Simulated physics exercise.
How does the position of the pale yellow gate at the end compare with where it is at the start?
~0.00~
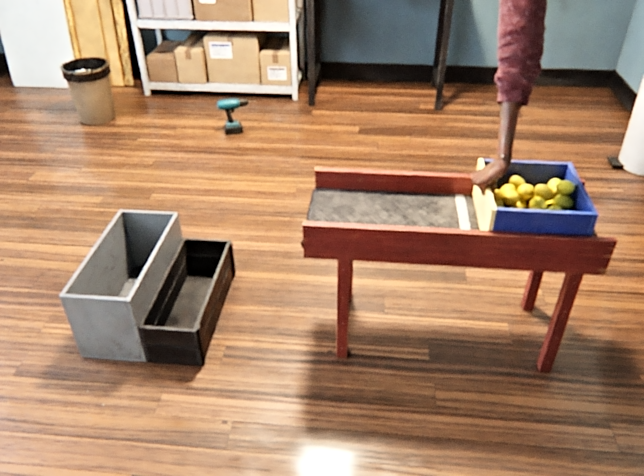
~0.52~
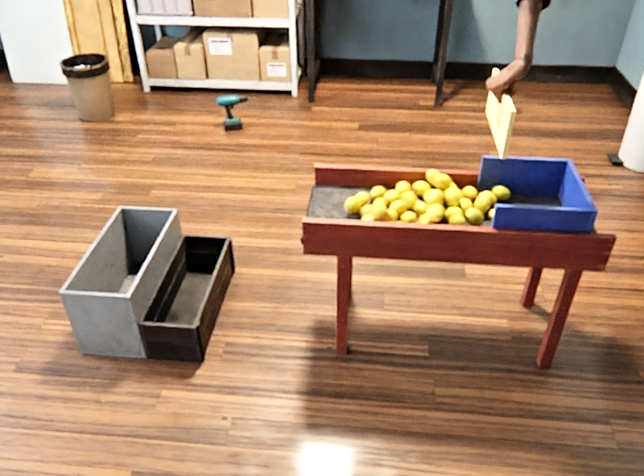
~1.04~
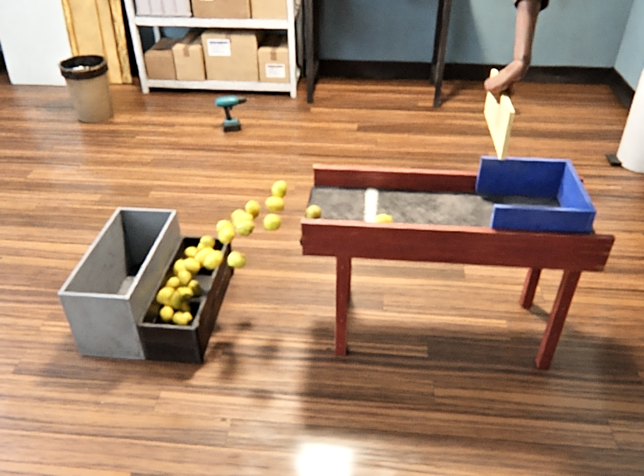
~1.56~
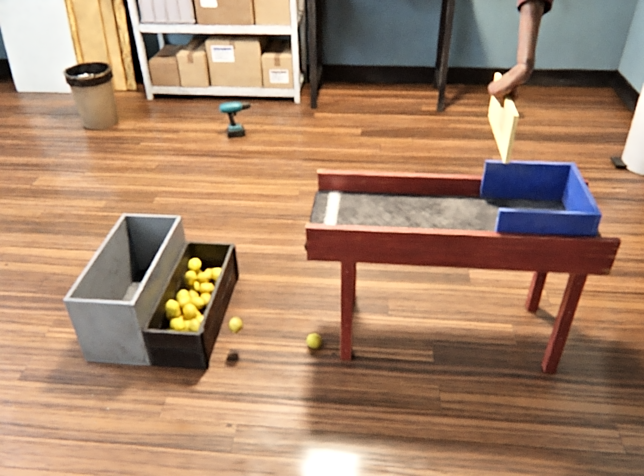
At the start the gate stands upright at the left side of the blue pen, closing it off. At the end it is held up in a hand above the pen, leaving that side open.
